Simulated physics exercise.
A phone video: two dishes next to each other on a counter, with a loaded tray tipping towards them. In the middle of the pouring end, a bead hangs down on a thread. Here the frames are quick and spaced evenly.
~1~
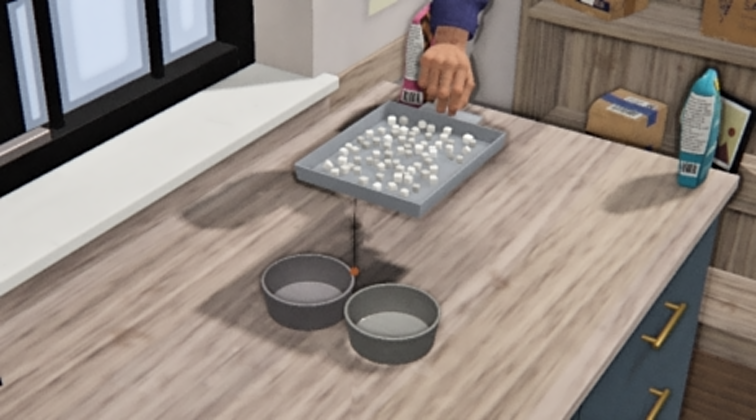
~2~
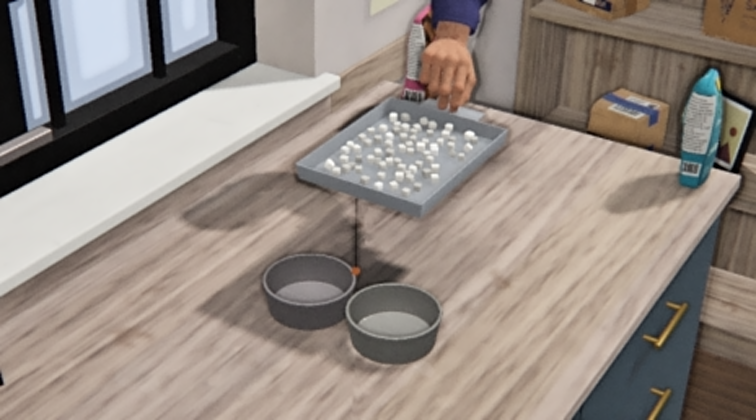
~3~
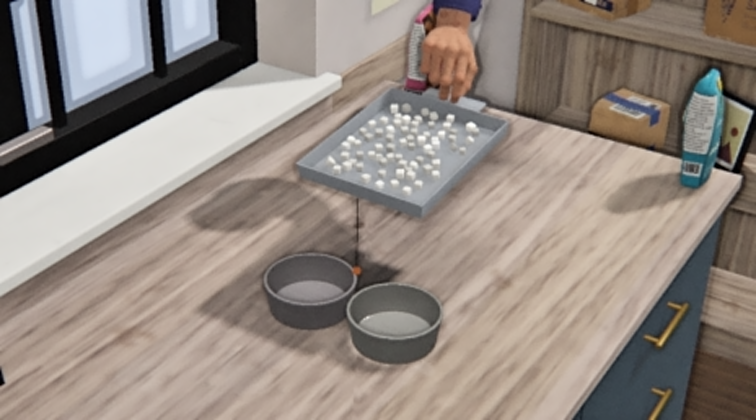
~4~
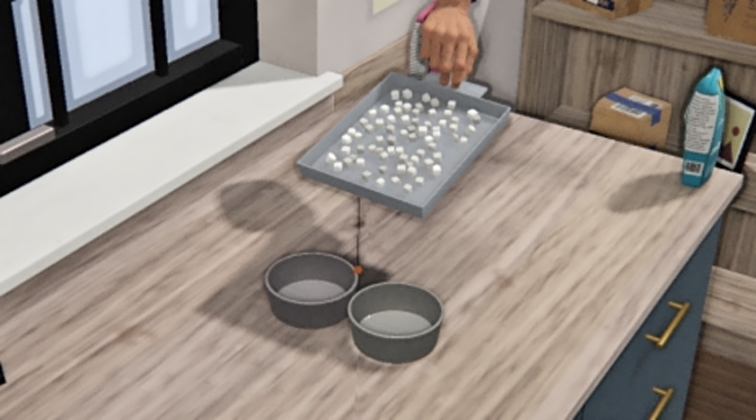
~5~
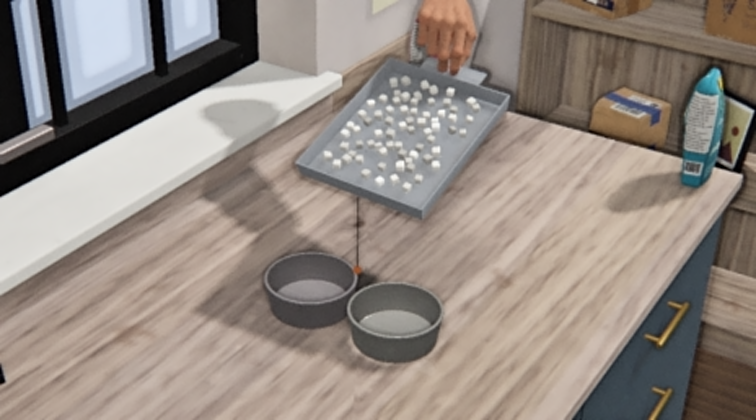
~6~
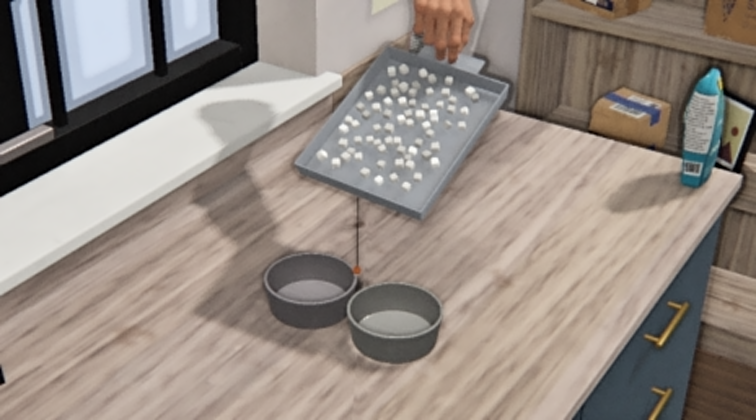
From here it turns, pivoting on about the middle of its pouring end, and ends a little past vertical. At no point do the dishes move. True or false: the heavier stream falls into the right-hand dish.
True.
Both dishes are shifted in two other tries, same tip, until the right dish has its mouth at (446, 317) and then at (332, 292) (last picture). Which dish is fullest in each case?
The dish to the left; the dish to the right.
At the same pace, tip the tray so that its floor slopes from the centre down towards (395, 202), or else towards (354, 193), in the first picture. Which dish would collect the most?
For the first heading it's the dish at right, and for the second it's the dish at left.
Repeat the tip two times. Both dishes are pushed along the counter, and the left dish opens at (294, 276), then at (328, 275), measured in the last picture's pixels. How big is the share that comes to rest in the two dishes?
Around 80 percent the first time, around 60 percent the second.
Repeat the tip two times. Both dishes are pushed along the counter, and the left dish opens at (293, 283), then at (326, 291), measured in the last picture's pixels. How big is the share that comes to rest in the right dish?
Roughly 70 % and 40 %.
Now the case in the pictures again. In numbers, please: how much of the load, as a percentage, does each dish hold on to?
Final split: Left dish some 20 per cent, right dish some 60 per cent.
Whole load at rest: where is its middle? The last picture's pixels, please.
I'd mark it at roughly (377, 337).
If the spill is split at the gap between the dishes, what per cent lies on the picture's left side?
Roughly 70 %.
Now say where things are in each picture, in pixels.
The first frame shows corners of the pouring end at (298, 164) and (419, 203), level; middle of the load at (401, 151), sugar cubes; left dish at (282, 312); right dish at (368, 346); bead on its thread at (354, 272).
The second frame shows corners of the pouring end at (299, 164) and (420, 203), level; middle of the load at (402, 149).
The third frame shows corners of the pouring end at (300, 163) and (421, 204), tipped barely, lowest at the right corner; middle of the load at (403, 143).
The fourth frame shows corners of the pouring end at (300, 162) and (422, 205), tipped a little, lowest at the right corner; middle of the load at (404, 134).
The fifth frame shows corners of the pouring end at (299, 162) and (421, 207), tipped clearly, lowest at the right corner; middle of the load at (403, 126).
The sixth frame shows corners of the pouring end at (298, 162) and (420, 210), tipped clearly, lowest at the right corner; middle of the load at (401, 120), a small part on the move; left dish at (285, 310); right dish at (370, 344).
Soon, tray tipped steeply; nearly all on the tray; a stray few in the air.
A while on, tray tipped past a quarter turn; most on the tray; a small part in the right dish; a small part outside both; a small part in the air.
Towards the end, tray tipped past a quarter turn; about two thirds in the right dish; about a quarter in the left dish; about a quarter outside both.
Finally, tray tipped past a quarter turn; about two thirds in the right dish; about a quarter in the left dish; about a quarter outside both.
